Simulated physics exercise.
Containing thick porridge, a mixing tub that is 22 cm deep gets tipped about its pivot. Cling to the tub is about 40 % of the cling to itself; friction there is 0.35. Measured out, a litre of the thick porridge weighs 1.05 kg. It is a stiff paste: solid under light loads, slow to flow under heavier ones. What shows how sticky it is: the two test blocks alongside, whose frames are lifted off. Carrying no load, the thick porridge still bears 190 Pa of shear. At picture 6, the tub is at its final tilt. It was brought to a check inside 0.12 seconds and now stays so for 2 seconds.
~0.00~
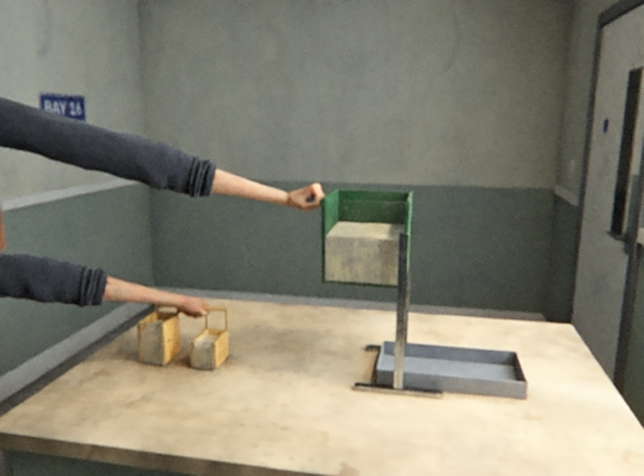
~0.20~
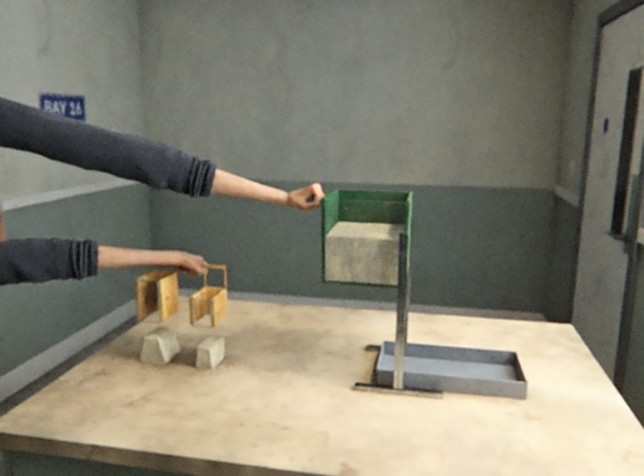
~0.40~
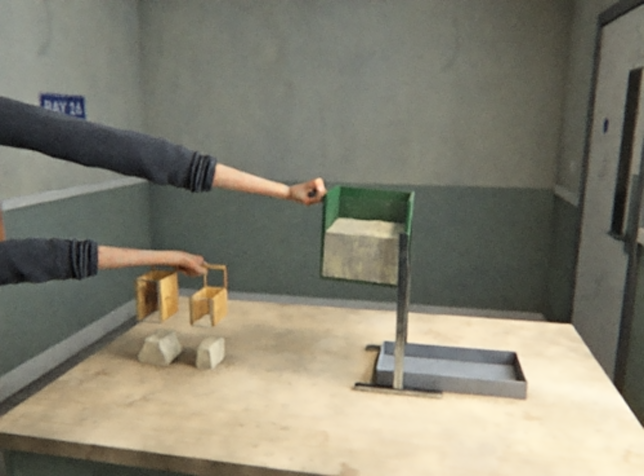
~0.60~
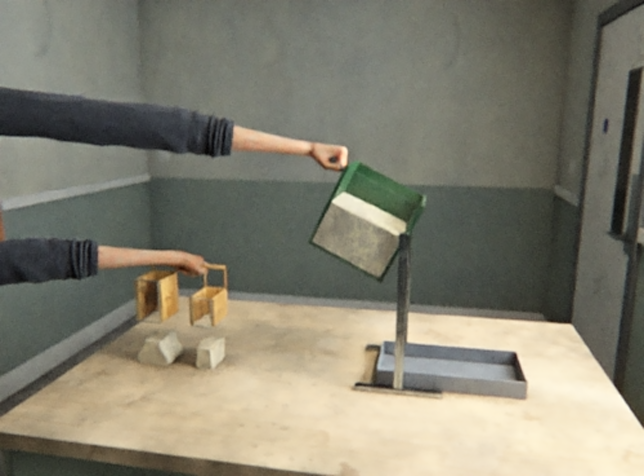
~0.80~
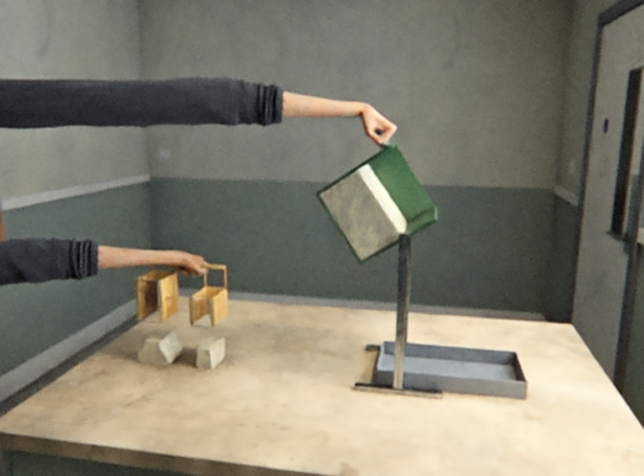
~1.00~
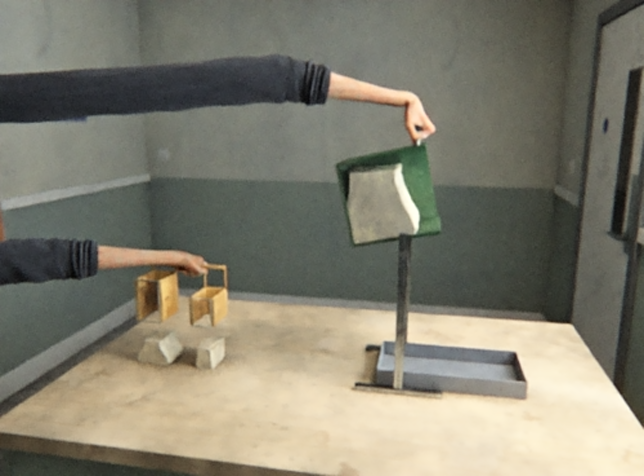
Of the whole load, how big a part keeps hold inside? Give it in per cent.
The part that keeps hold inside is about 86 %.
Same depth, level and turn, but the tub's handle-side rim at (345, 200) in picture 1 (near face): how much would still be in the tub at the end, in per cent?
About 100 % stays in the tub.
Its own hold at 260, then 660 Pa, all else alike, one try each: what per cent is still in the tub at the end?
100 in a hundred, followed by 100 in a hundred.
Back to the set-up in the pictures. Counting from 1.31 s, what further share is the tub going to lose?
I'd say close to 7 in a hundred.
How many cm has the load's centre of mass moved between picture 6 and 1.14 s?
The distance comes to some 3 cm.
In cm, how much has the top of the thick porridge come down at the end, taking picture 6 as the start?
About 6 cm.
By 1.14 s, the tub is at 78 degrees and holds 100 %.
By 1.31 s, the tub is at 78 degrees and holds 93 %.
By 1.48 s, the tub is at 78 degrees and holds 88 %.
By 1.65 s, the tub is at 78 degrees and holds 87 %.
By 3.00 s, at the end, the tub is at 78 degrees and holds 86 %.
